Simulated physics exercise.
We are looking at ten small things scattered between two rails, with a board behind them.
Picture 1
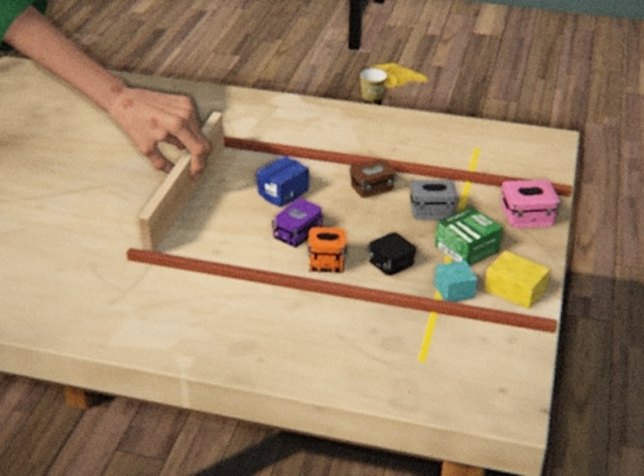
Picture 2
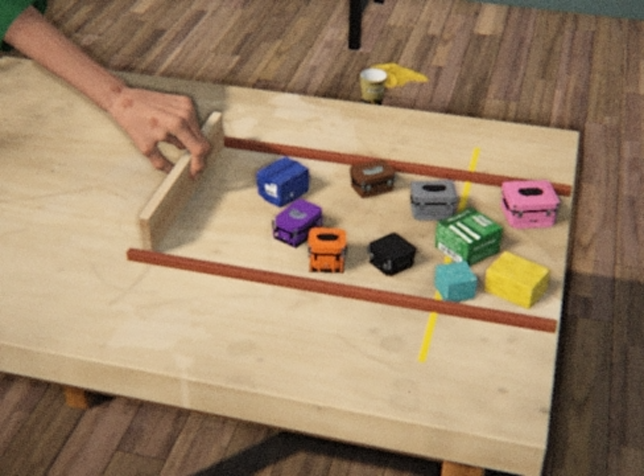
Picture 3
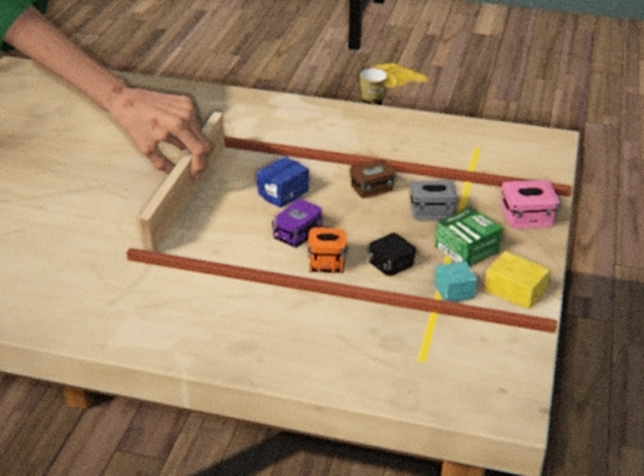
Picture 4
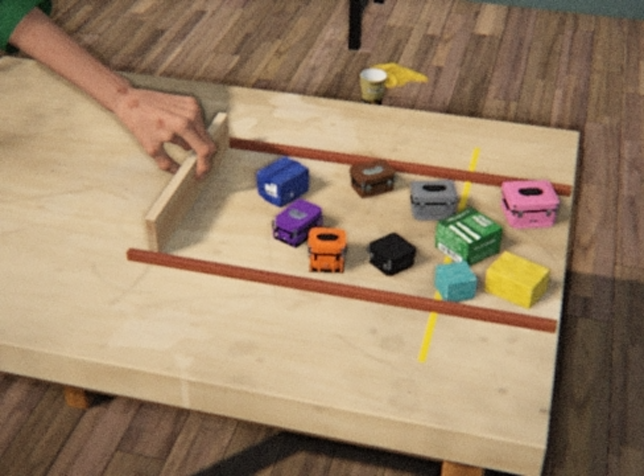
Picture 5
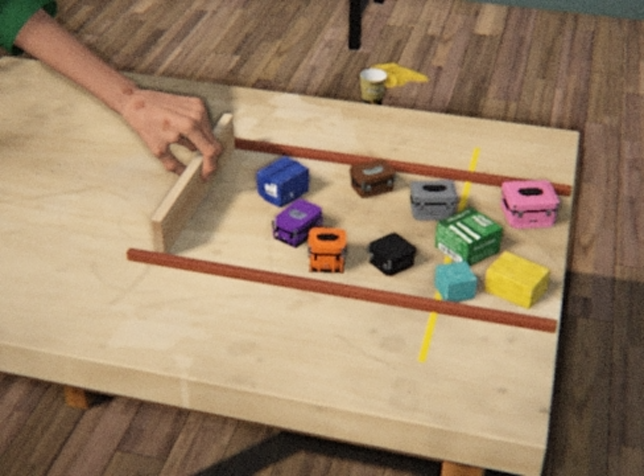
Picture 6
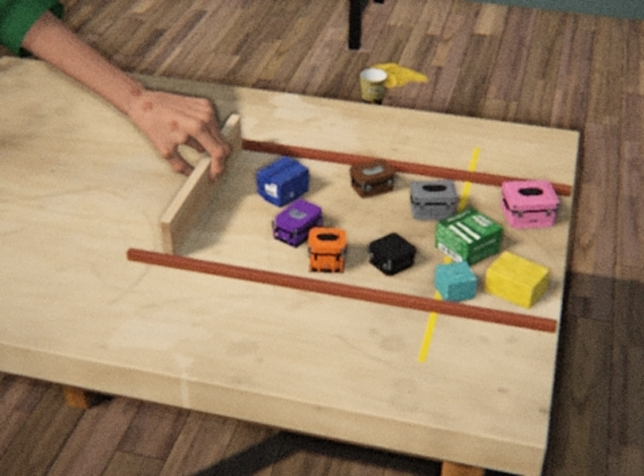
A hand slides a wooden board slightly right toward small colourful cases between two rails.
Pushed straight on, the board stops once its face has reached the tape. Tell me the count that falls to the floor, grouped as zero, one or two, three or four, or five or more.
Every piece stays.
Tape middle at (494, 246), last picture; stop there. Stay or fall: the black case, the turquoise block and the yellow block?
In short: Black case safe, turquoise block safe, yellow block gone.
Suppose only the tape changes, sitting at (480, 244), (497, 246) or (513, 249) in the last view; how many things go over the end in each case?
Per try: 2; 2; 4.
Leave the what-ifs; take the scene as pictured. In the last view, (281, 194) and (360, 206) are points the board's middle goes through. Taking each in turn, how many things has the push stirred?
The count reaches 1 first and 5 second.
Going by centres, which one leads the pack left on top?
It would be the pink case.
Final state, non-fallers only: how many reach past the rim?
It's 2.
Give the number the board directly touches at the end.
It touches 4.
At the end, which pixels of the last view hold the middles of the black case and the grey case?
The black case comes to rest close to (503, 268), while the grey case rests close to (517, 214).
Soon after, none off yet; yellow block at rest near (517, 280); pink case at rest near (529, 204); green box at rest near (469, 237).
At rest, the number that fall off is zero.
